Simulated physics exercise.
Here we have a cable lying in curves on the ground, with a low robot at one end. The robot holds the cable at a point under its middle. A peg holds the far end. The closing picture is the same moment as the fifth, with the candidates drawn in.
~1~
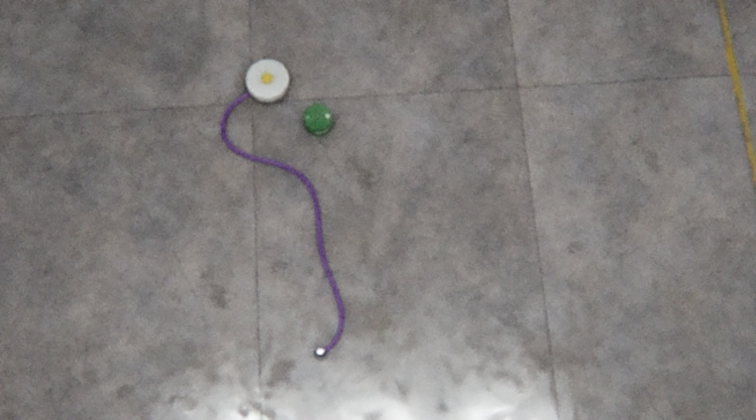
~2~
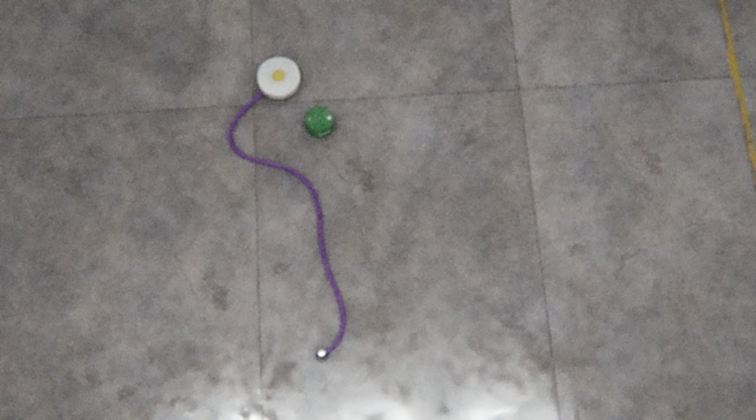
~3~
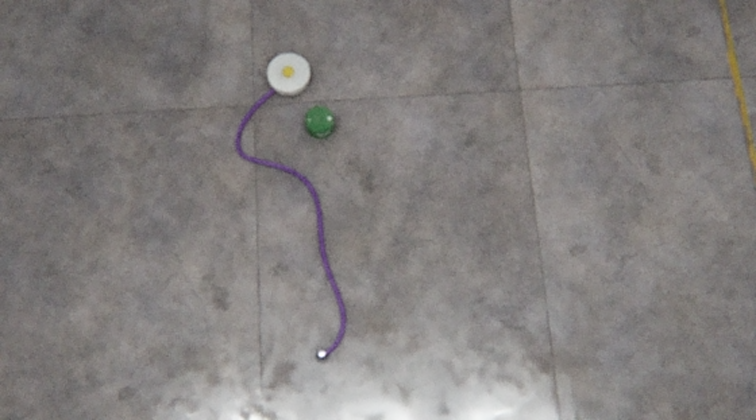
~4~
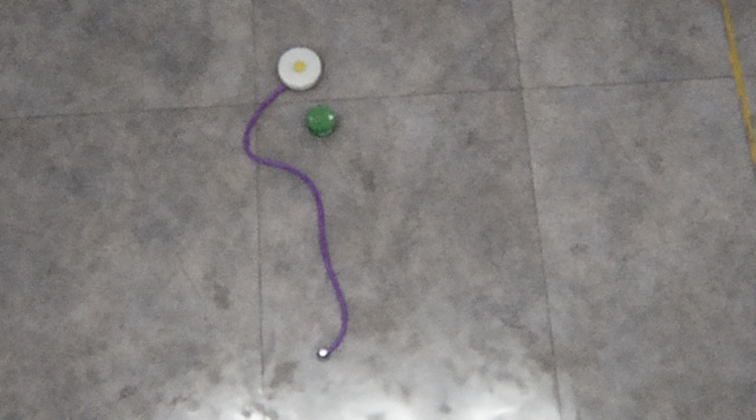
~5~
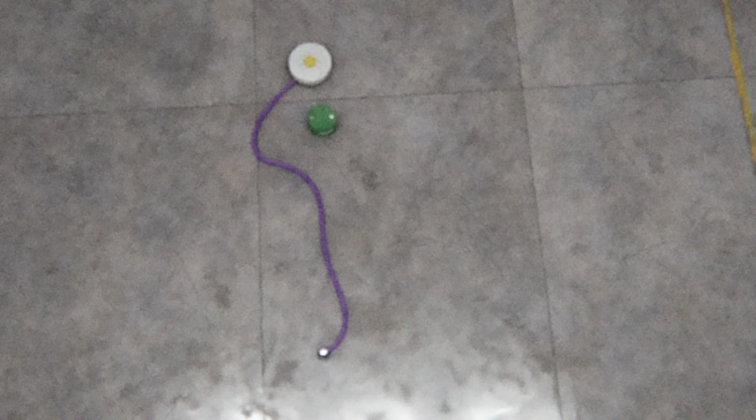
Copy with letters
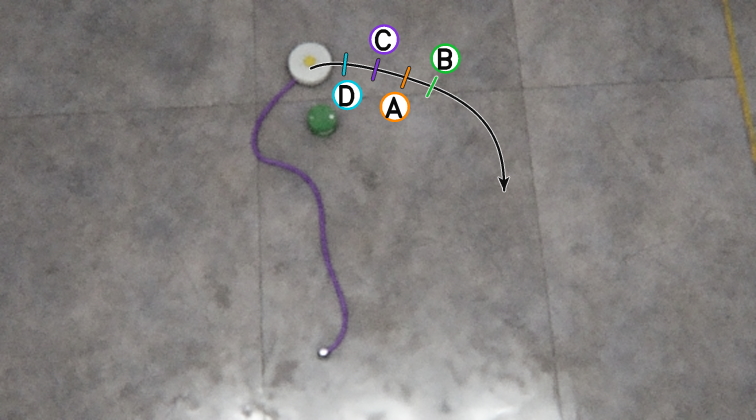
A grey tiled floor, with a yellow line near the right edge and a bright glare at the bottom, is seen from above by a nearly still camera. A round white robot with a yellow centre sits near the top beside a small green tub, and a purple cable curves down from it to a small peg. The robot glides steadily right and slightly upward, drawing the cable's upper bend rightward while its lower part barely moves.
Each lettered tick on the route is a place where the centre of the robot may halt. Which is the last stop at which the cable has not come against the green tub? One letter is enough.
It should halt at C.
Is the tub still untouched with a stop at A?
For that mark, no.
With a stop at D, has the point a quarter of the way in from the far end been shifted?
No.
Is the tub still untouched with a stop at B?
No.
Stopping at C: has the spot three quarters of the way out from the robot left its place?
No.
On the marked copy, A at (406, 78); B at (432, 87); C at (376, 69); D at (345, 64); the route from (311, 68) via (438, 89) to (504, 190).
With C. Early on, robot (332, 60), middle of the cable (314, 188).
Further on, robot (357, 62), middle of the cable (314, 188).
At the end, robot (376, 66), middle of the cable (314, 188); nothing has been touched.
As for the rest, A brings the cable against the tub; B brings the cable against the tub; D is safe but short.
